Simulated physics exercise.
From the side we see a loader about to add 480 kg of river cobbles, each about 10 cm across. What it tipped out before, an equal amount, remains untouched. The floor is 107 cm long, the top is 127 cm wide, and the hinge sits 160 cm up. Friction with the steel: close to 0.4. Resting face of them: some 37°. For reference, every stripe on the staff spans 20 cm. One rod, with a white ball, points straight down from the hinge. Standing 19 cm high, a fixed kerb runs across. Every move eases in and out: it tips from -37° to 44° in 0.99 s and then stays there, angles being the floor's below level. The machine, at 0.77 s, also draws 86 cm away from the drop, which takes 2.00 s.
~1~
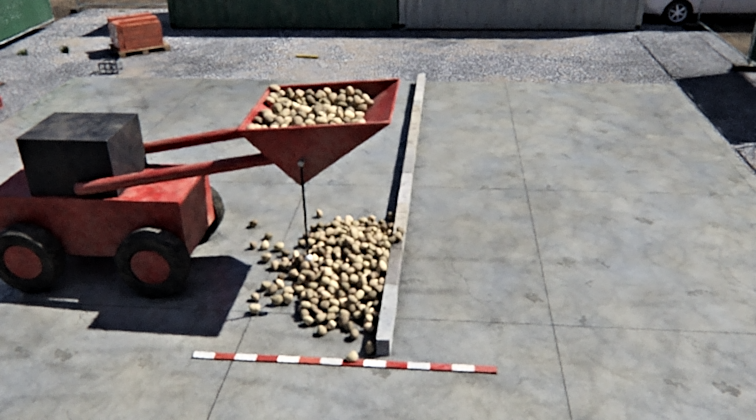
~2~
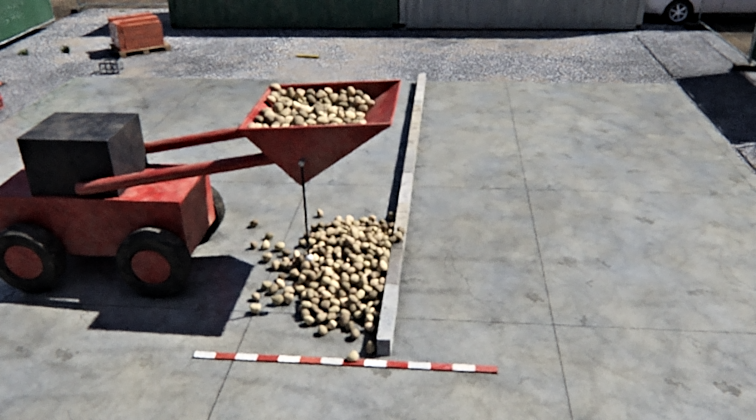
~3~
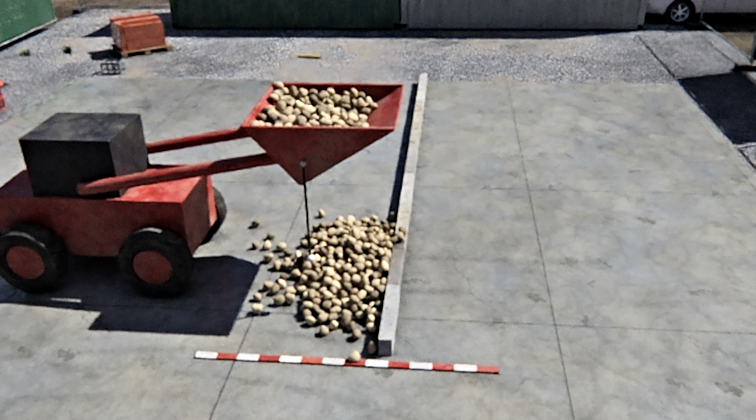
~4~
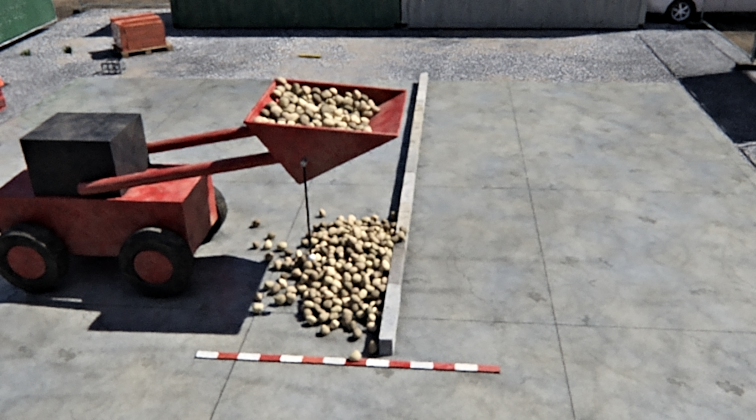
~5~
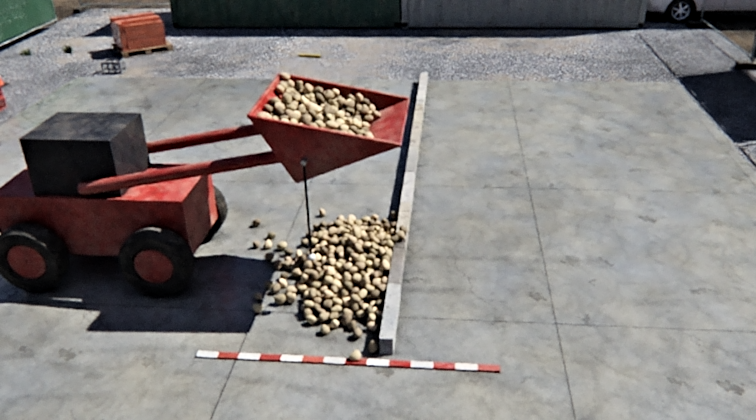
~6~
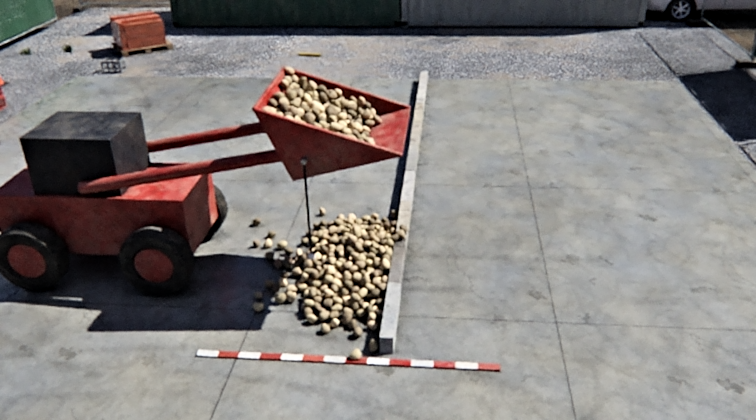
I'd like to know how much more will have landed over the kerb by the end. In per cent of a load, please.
Roughly 65 in every hundred.
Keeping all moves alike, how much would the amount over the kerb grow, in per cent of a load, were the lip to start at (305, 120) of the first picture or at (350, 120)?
Case one about 5 %, case two about 25 %.
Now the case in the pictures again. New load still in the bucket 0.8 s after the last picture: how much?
Some 70 %, roughly, is held.
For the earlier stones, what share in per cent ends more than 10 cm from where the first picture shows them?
0 %.
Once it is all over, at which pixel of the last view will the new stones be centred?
In the last view, about pixel (424, 267).
Then, 0.4 s after the last picture the floor is at 31°; in per cent of one load, 100 in the bucket, 100 on this side of the kerb; the foremost stones are at (394, 242).
Then, 0.8 s after the last picture the floor is at 44°; in per cent of one load, 68 in the bucket, 132 on this side of the kerb; the foremost stones are at (403, 232).
Then, 2.9 s after the last picture the floor is at 44°; in per cent of one load, 0 in the bucket, 135 on this side of the kerb, 65 over the kerb; the foremost stones are at (644, 279).
Then, 5.7 s after the last picture the floor is at 44°; in per cent of one load, 0 in the bucket, 135 on this side of the kerb, 65 over the kerb; the foremost stones are at (644, 279). Net gain over the kerb, 65.
